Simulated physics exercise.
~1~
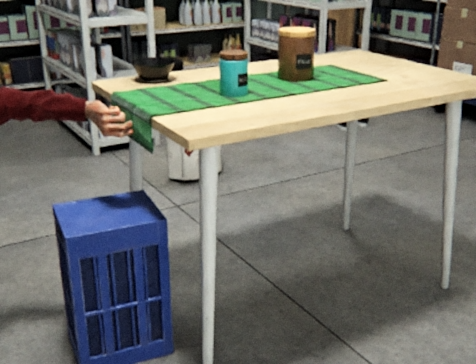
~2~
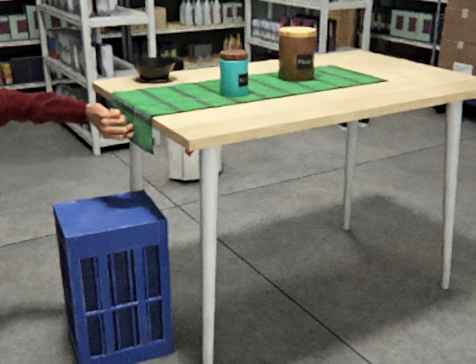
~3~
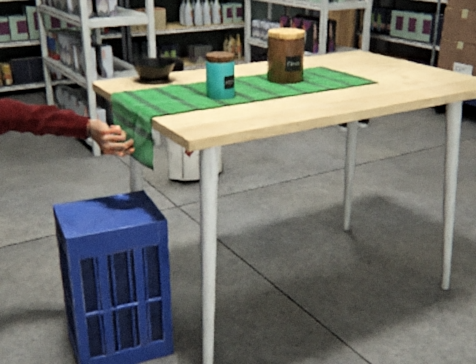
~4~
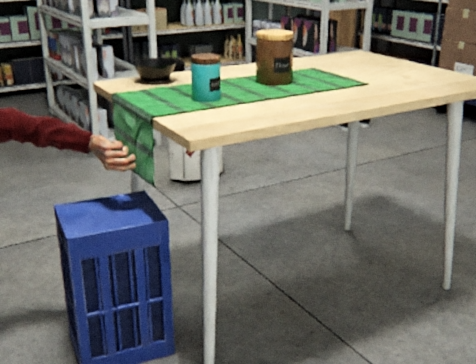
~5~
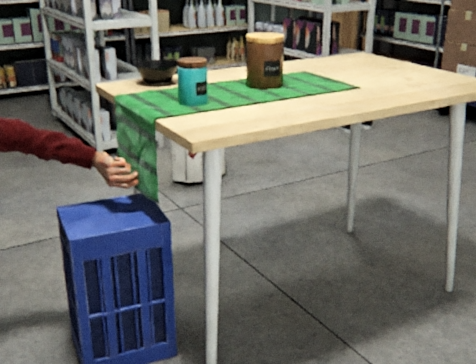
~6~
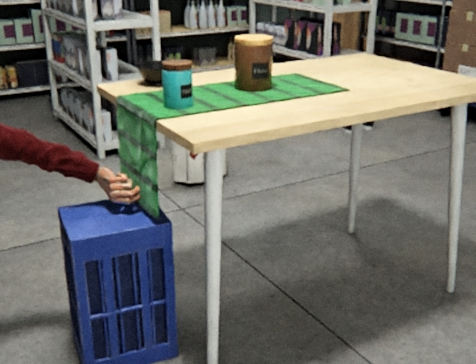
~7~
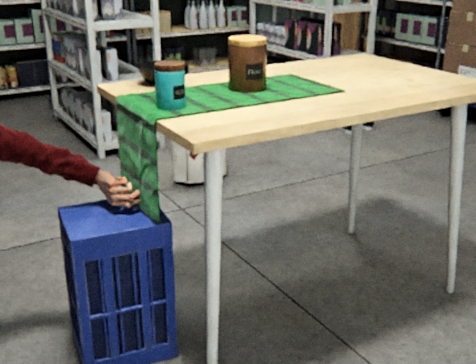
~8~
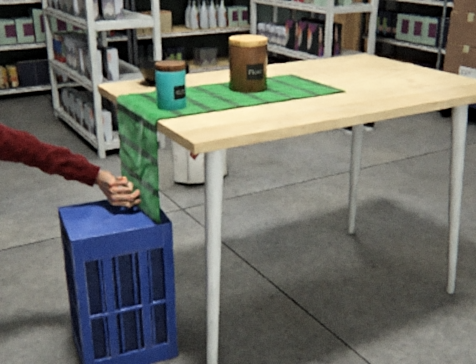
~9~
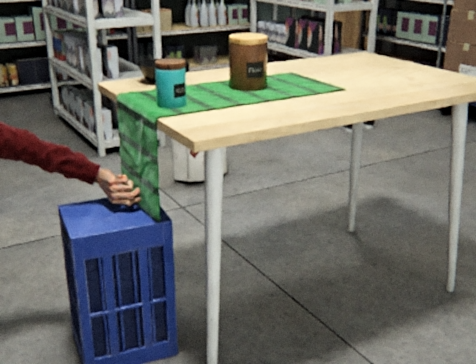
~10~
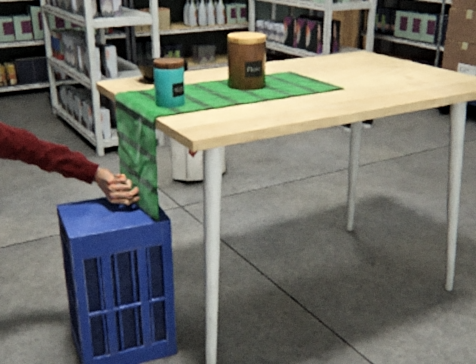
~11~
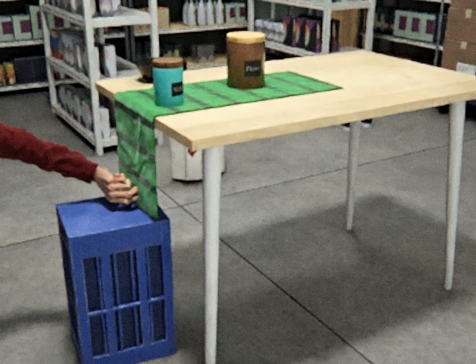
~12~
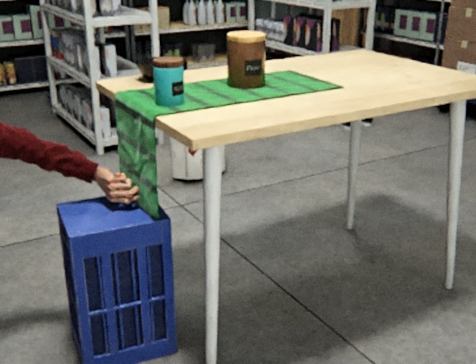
A green scarf laid under a turquoise jar and a brown canister hangs over the left end of a light wooden table, its edge held by a hand in a dark red sleeve. At first it barely moves, with a black bowl standing near the same end. Then the hand draws the cloth slowly downward, and the jar and canister ride left with it, both upright. The hem reaches the top of the blue crate below, and the pulling stops. The hand holds it there, while the jar and canister stay standing on the table.
